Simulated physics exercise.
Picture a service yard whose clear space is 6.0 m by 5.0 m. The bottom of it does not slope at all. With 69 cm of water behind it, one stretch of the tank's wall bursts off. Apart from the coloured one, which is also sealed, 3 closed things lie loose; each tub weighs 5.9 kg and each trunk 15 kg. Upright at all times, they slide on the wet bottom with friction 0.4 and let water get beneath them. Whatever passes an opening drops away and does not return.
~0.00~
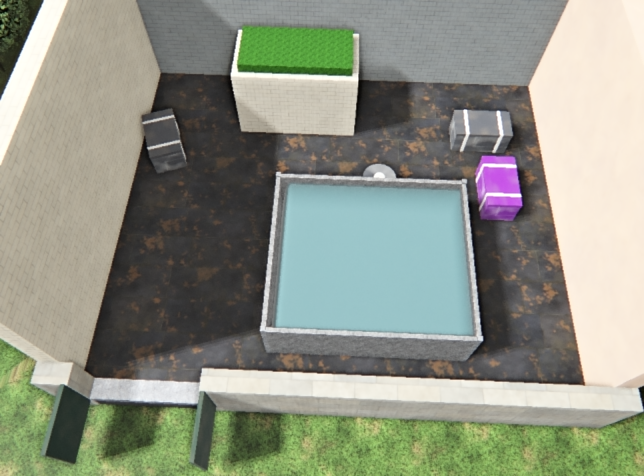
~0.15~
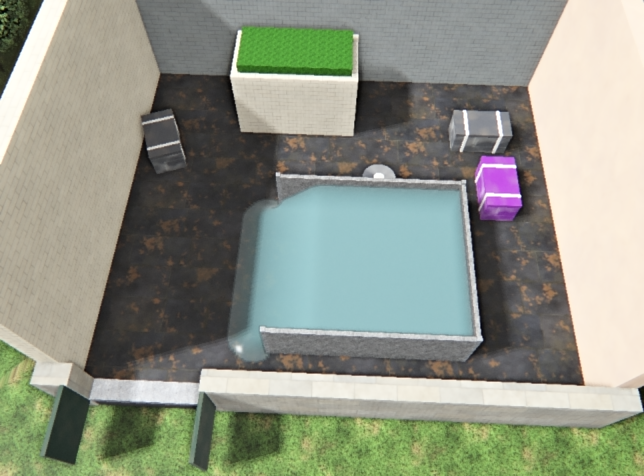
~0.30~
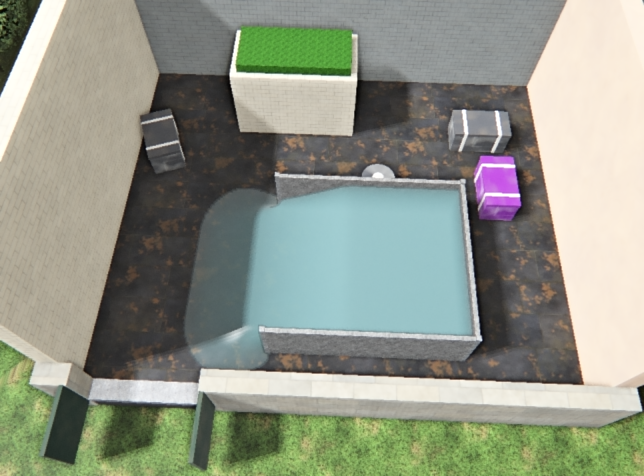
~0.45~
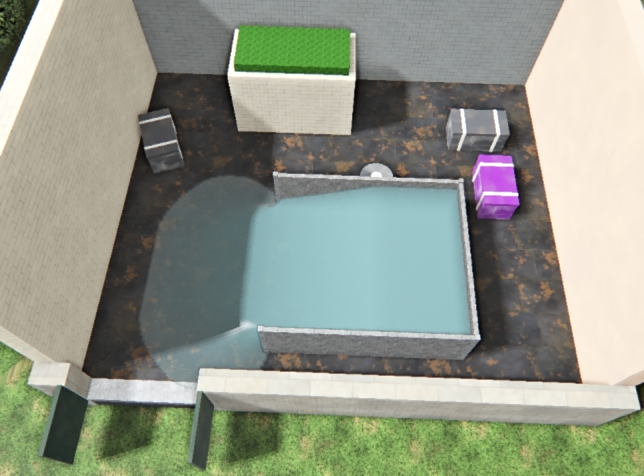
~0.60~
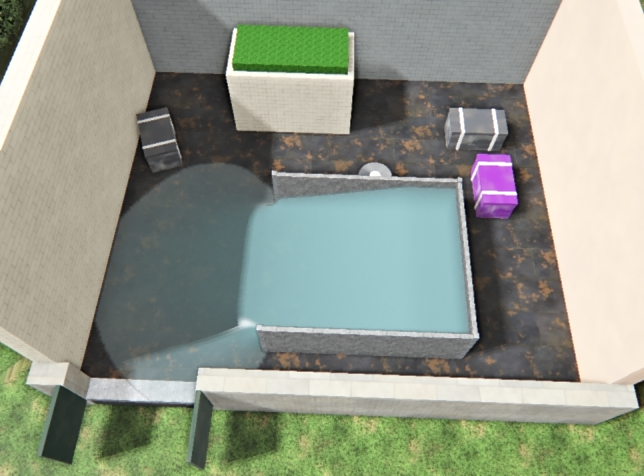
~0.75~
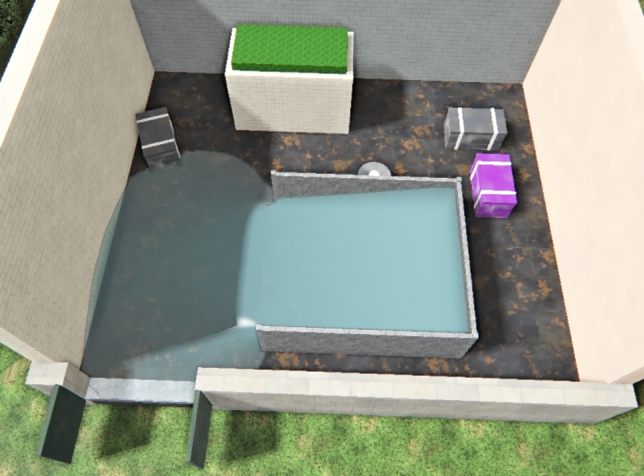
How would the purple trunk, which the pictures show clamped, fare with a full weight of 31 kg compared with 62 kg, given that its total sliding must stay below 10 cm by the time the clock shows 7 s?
I reckon it stays put only when heavier.
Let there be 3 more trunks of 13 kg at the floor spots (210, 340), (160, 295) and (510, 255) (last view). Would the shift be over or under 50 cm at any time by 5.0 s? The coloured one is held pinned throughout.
Order as listed: Outside the limit, outside the limit, inside the limit.
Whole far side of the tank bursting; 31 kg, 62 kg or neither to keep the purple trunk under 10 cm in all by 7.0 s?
Result: Both masses insufficient.
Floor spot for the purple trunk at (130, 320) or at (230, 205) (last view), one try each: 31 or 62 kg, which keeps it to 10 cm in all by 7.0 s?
One by one: No mass suffices; no mass suffices.
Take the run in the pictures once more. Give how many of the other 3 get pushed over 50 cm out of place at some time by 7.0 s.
The total is 3.
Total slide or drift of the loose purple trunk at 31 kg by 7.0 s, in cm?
Roughly 40 cm.
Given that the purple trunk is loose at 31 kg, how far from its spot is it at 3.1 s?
I'd put it at roughly 0 cm.
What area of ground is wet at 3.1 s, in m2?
Roughly 15 m2 of it is wet.
After 1.4 s the purple trunk would be 0 cm from its start with 31 kg and 0 cm from its start with 62 kg; 0 cm of water round it then.
After 3.1 s the purple trunk would be 0 cm from its start with 31 kg and 0 cm from its start with 62 kg; 0 cm of water round it then.
After 4.9 s the purple trunk would be 0 cm from its start with 31 kg and 0 cm from its start with 62 kg; 0 cm of water round it then.
After 7.0 s the purple trunk would be 36 cm from its start with 31 kg and 0 cm from its start with 62 kg; 8 cm of water round it then.
